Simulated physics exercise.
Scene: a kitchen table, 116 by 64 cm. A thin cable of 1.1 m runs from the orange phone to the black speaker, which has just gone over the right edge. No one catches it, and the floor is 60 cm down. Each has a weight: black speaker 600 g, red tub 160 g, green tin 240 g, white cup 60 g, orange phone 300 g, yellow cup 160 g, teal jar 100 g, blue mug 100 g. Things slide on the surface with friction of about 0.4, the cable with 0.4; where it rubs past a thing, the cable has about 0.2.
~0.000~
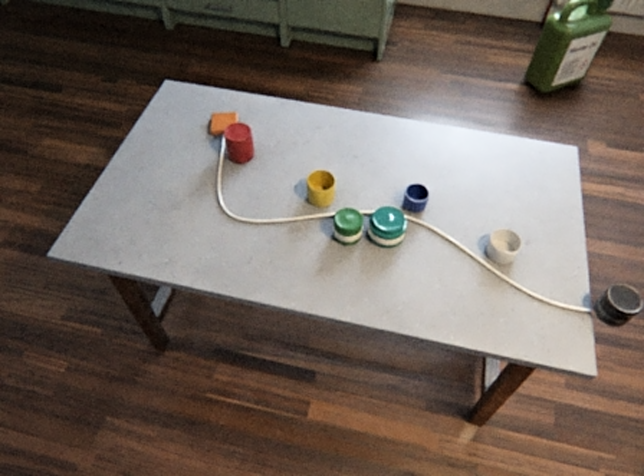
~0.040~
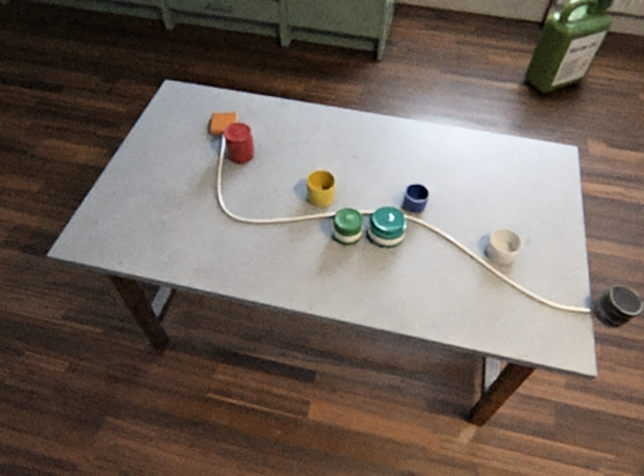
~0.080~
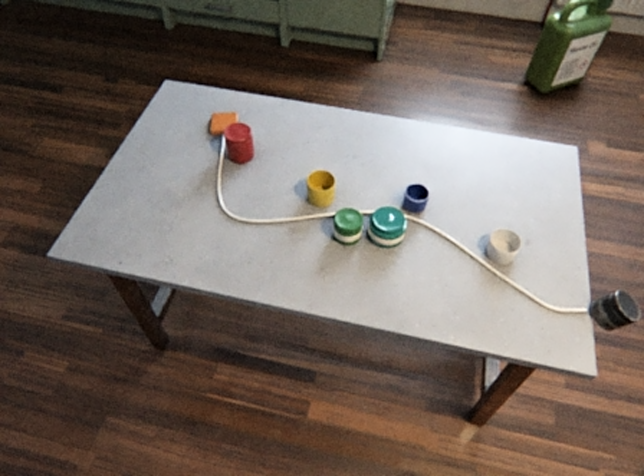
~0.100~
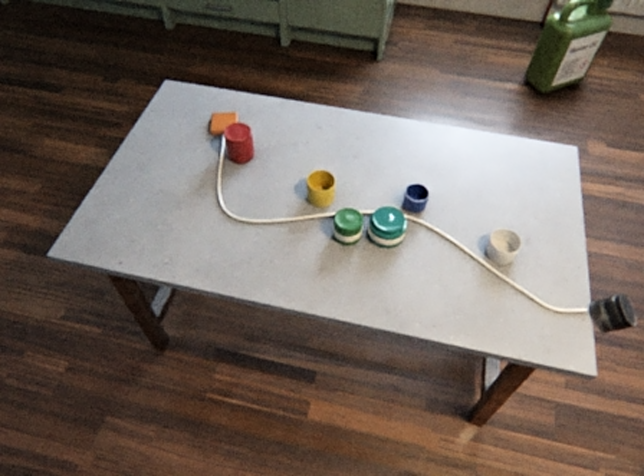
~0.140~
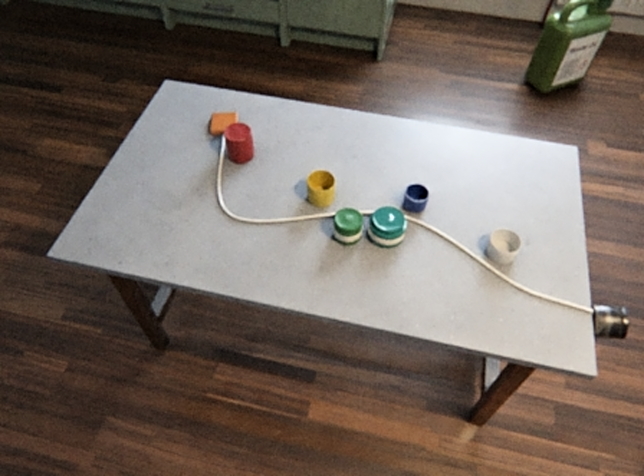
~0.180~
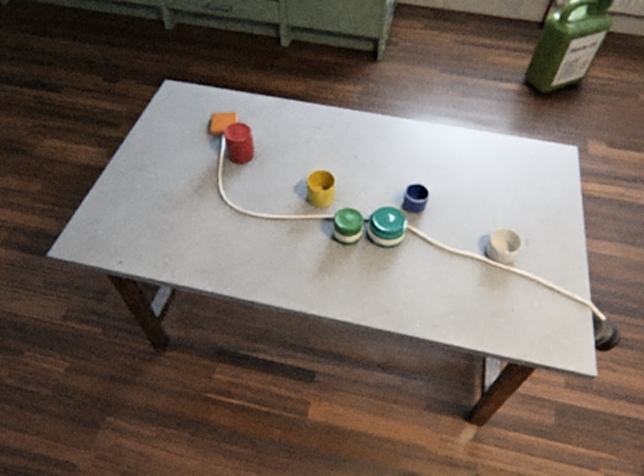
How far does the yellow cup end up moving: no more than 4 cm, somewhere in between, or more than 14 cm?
It goes a medium way.
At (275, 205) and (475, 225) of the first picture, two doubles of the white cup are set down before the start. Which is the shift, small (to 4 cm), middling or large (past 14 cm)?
Taking them in that order, the first shows a lot of movement and the second shows only a little movement.
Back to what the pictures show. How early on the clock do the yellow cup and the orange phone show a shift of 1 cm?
Approx. times - yellow cup: 0.28 s, orange phone: 0.28 s.
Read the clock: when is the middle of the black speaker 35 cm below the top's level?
Close to 0.44 s.
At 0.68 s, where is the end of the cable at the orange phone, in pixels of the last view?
Look around (322, 206) and you'll see it.
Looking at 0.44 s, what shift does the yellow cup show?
By then the yellow cup has moved close to 8 cm.
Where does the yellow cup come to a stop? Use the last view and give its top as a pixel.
It comes to rest at about (345, 158).
At 0.4 s, the cable's tail end at (263, 158); yellow cup 8 cm off its start, orange phone 14 cm off its start, red tub 12 cm off its start.
At 0.7 s, the cable's tail end at (322, 206); yellow cup 9 cm off its start, orange phone 35 cm off its start, red tub 15 cm off its start.
At 0.9 s, the cable's tail end at (350, 222); yellow cup 9 cm off its start at (345, 158), orange phone 43 cm off its start at (340, 208), red tub 15 cm off its start at (290, 112).
At 1.2 s, the cable's tail end at (350, 222); yellow cup 9 cm off its start, orange phone 43 cm off its start, red tub 15 cm off its start.
At 2.4 s, the cable's tail end at (350, 222); yellow cup 9 cm off its start at (345, 158), orange phone 43 cm off its start at (340, 208), red tub 15 cm off its start at (290, 112), black speaker over the edge.
